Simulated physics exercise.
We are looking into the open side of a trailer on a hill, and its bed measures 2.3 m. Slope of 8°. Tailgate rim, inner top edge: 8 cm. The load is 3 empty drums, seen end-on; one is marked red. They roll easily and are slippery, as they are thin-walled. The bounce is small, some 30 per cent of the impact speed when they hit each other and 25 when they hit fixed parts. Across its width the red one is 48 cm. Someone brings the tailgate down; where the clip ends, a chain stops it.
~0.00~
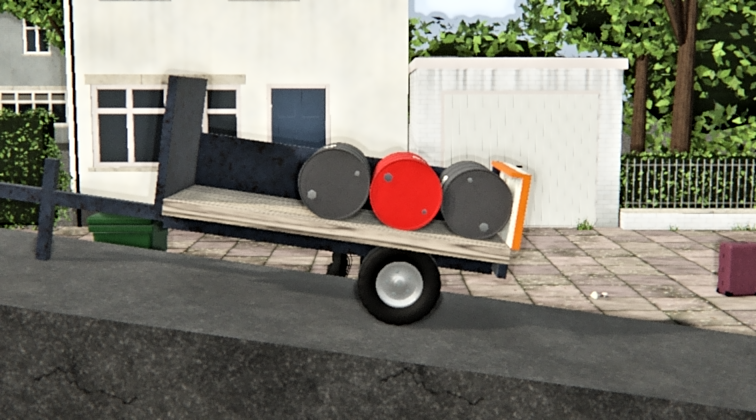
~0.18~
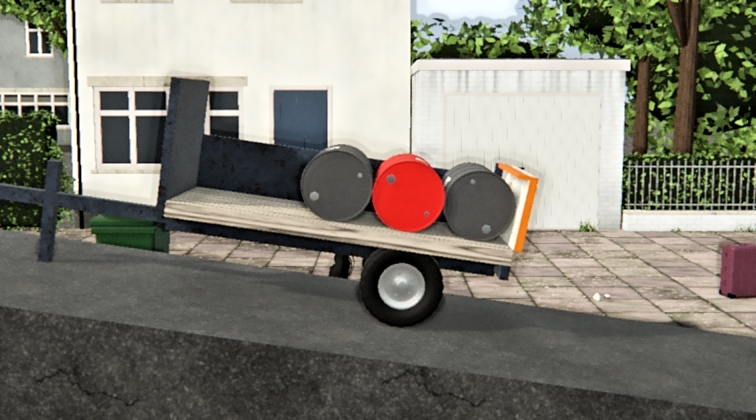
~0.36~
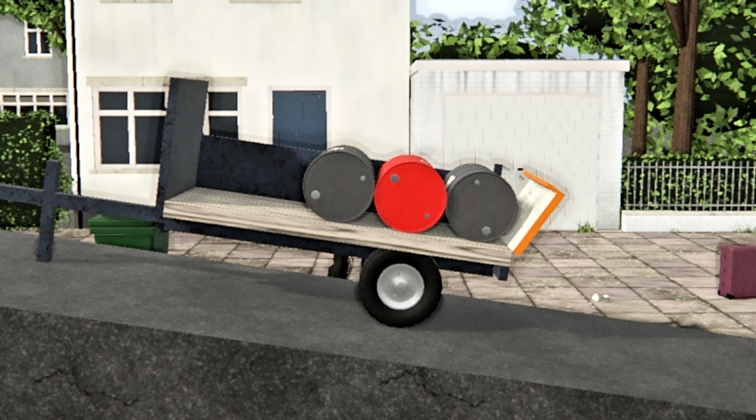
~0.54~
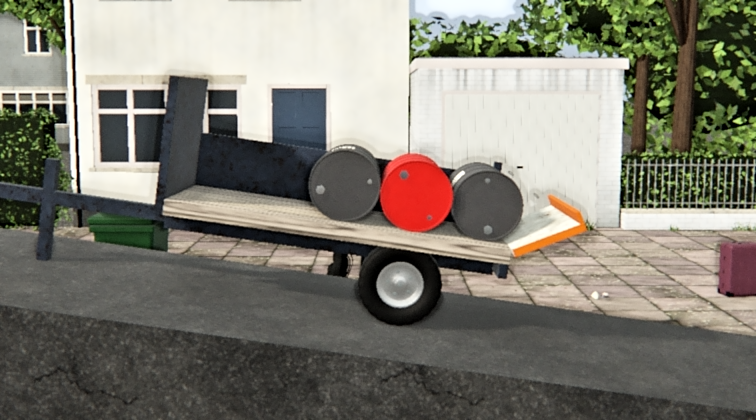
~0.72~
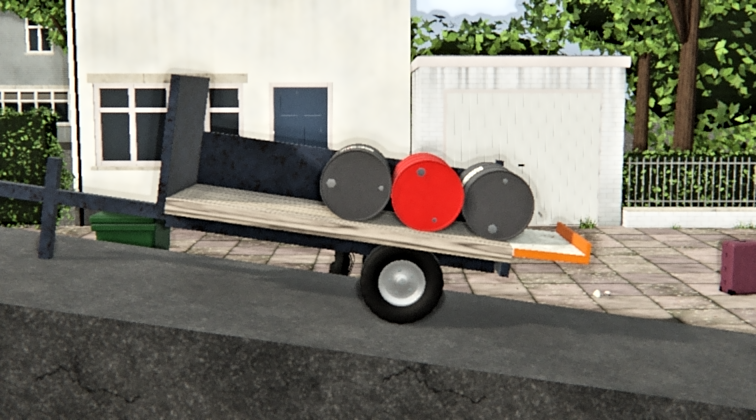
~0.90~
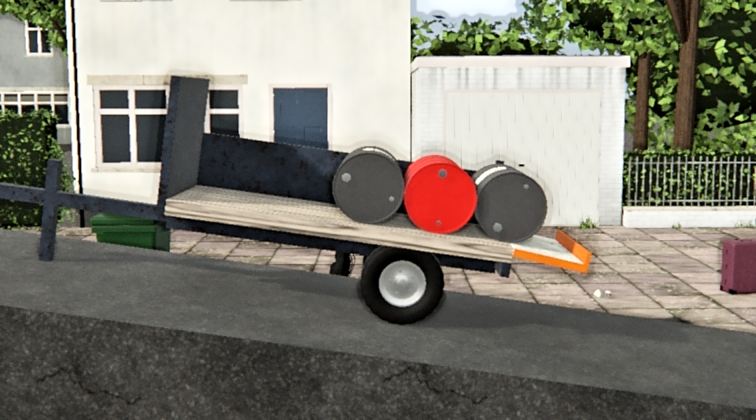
On a sloping street, a trailer's orange-edged tailgate swings down to the right and three drums roll slightly towards it.
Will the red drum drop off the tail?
In the end the red drum tumbles off.
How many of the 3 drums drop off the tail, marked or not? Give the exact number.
Exactly 3 of the lot.
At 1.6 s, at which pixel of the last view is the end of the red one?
Near (512, 208).
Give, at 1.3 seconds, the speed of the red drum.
It's travelling at about 0.8 m/s.
By 1.3 s, red is on the bed, 25 cm short of the hinge, rolling right; 0 out so far.
By 1.6 s, red is on the bed, 5 cm short of the hinge, rolling right; 0 out so far.
By 2.1 s, red is on the gate, 35 cm past the hinge, rolling right; 1 out so far.
By 2.6 s, red is dropping off the gate; 2 out so far.
Finally (5.1 s), red is out on the ground; 3 out so far.
